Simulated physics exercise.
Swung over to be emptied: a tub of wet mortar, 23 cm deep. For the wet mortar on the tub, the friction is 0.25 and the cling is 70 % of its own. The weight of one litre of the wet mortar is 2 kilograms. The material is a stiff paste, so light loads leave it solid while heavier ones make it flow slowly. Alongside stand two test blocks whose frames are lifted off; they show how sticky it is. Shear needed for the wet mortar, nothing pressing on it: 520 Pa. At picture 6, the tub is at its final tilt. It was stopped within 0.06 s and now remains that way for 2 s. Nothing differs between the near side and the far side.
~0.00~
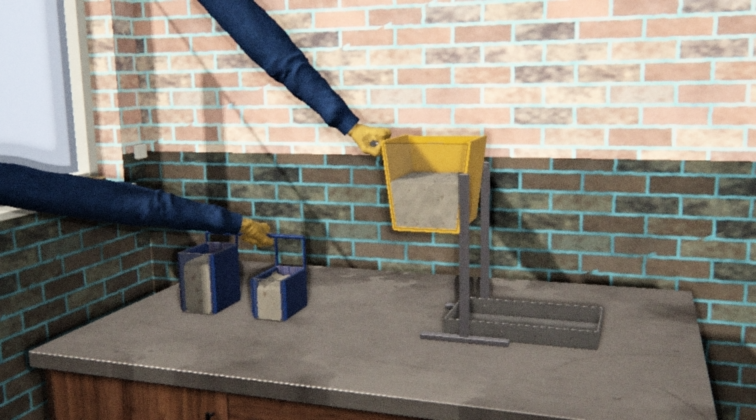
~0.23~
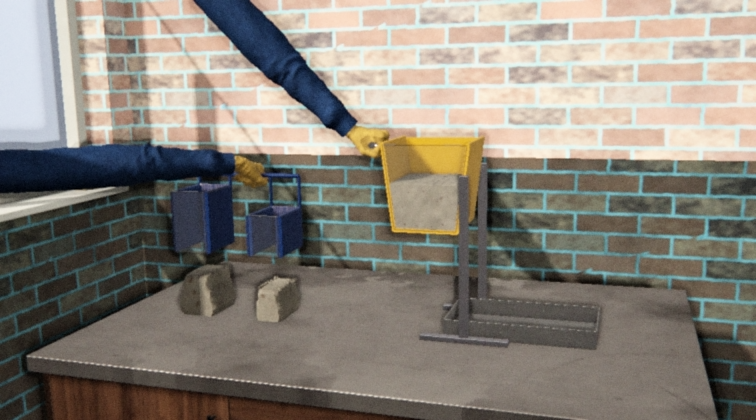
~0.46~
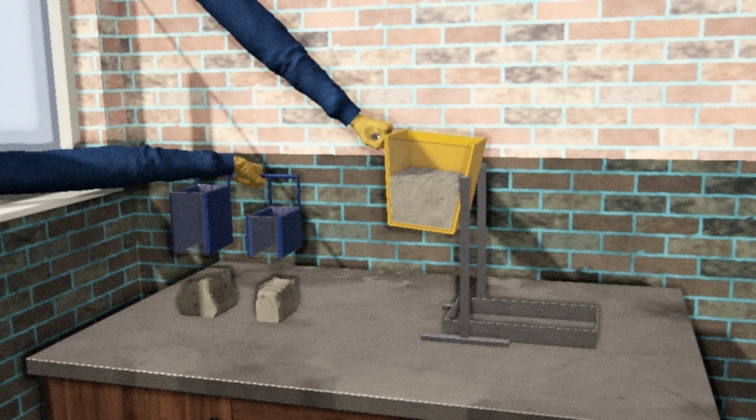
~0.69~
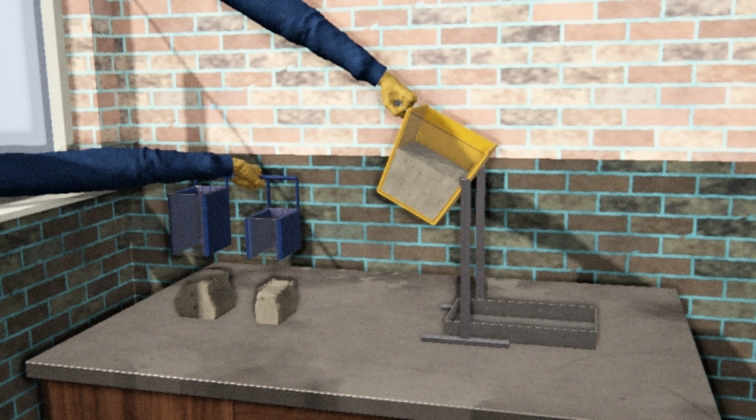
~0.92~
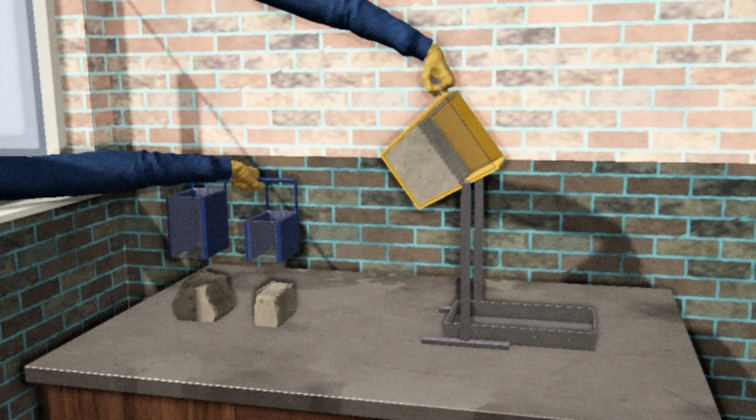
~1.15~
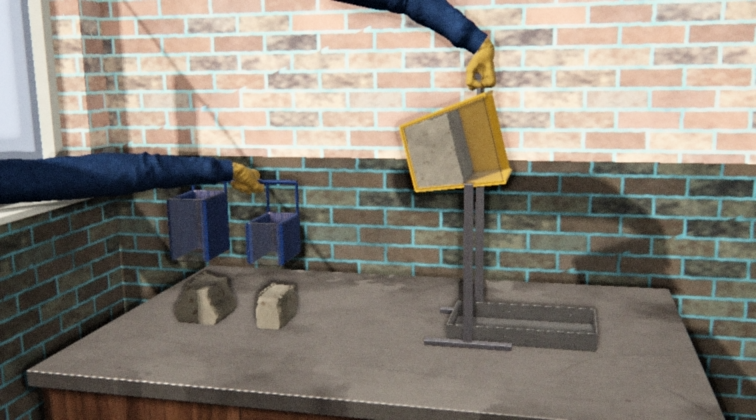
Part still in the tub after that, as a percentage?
Close to 100 %.
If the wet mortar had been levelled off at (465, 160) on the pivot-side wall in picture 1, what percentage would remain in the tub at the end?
Roughly 100 per cent would still be in the tub at the end.
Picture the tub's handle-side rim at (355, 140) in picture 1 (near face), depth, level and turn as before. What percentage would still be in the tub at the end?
I'd guess around 90 per cent remains.
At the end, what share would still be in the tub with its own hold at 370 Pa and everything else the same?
It would come to about 100 %.
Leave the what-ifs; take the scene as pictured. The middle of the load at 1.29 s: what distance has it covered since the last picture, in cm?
The distance comes to some 1 cm.
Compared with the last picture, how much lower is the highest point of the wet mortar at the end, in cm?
About 4 cm.
After 1.29 s, the tub is at 76 degrees and holds 100 %.
After 1.46 s, the tub is at 76 degrees and holds 100 %.
After 1.63 s, the tub is at 76 degrees and holds 100 %.
After 1.80 s, the tub is at 76 degrees and holds 100 %.
After 3.15 s, at the end, the tub is at 76 degrees and holds 100 %.
